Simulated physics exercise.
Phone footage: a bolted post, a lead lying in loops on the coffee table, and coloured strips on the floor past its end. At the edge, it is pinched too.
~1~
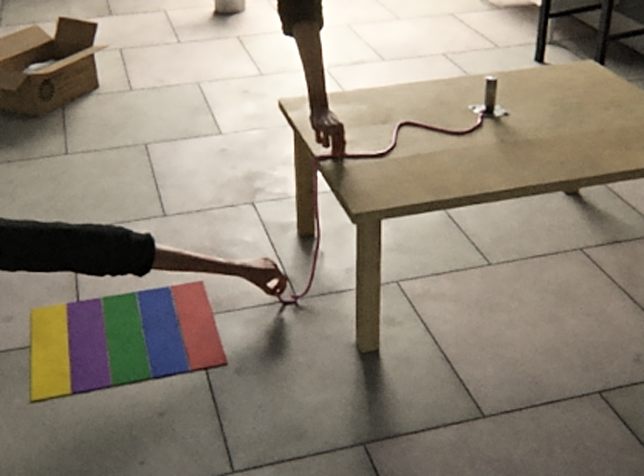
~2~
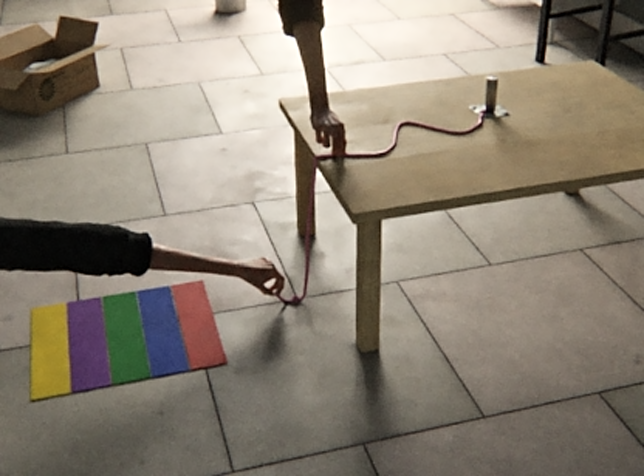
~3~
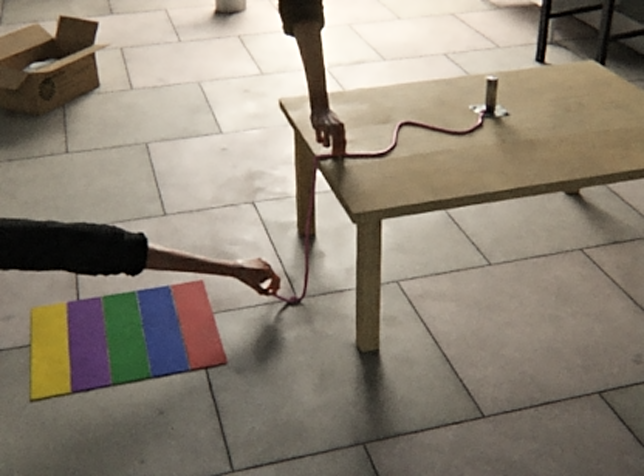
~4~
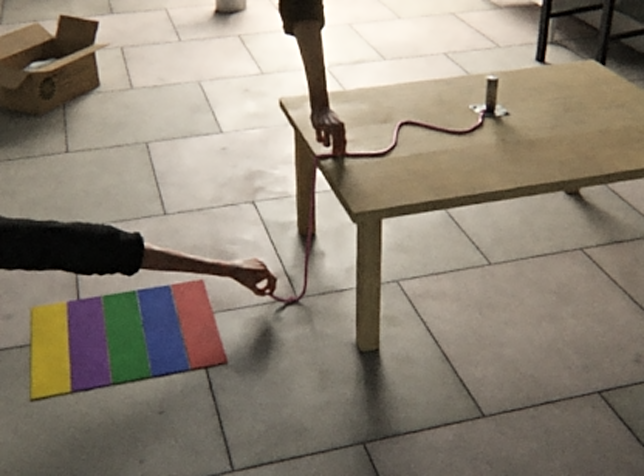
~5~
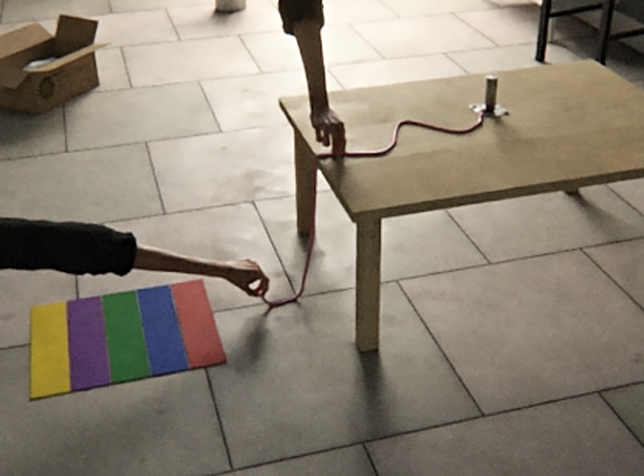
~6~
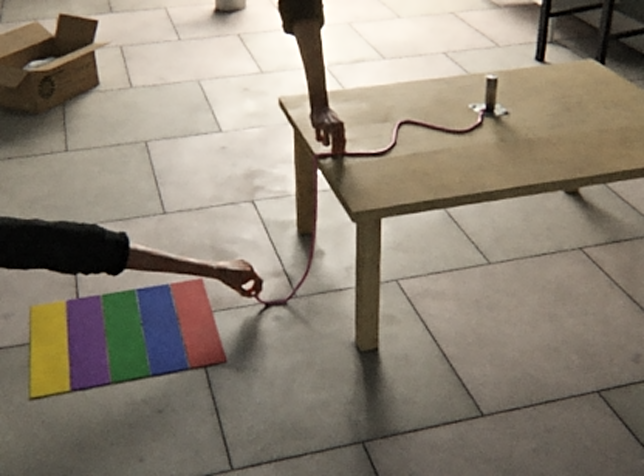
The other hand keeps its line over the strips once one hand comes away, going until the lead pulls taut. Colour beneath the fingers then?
Purple.
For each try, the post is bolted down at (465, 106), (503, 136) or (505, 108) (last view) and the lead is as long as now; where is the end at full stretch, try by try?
Places per try: (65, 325); (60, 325); (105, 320).
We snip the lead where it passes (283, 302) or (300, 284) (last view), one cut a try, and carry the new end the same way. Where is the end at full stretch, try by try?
Going through both, you get (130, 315) and then (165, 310).
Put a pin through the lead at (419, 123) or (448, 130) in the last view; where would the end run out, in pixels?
Estimates in sequence: (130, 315) then (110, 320).
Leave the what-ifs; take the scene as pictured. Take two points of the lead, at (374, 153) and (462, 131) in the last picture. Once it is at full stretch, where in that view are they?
Final positions are (299, 162) and (430, 121), in that order.
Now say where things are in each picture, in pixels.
End (278, 292); red (205, 350); blue (168, 357); green (129, 364); purple (90, 372); yellow (50, 379), in the first picture.
End (275, 293); lead through (478, 125) (421, 125) (394, 145) (331, 155) (309, 219) (306, 282), in the second picture.
End (271, 293), in the third picture.
End (267, 293); lead through (478, 124) (421, 124) (394, 144) (331, 154) (311, 218) (306, 281), in the fourth picture.
End (260, 294), in the fifth picture.
End (254, 294); lead through (478, 123) (420, 123) (393, 143) (331, 154) (316, 217) (304, 279), in the sixth picture.
Early on, end near (150, 312); over blue.
Midway, end near (108, 319); over green.
At the end of the slack, end near (83, 323); over purple. The end stops over the purple strip.
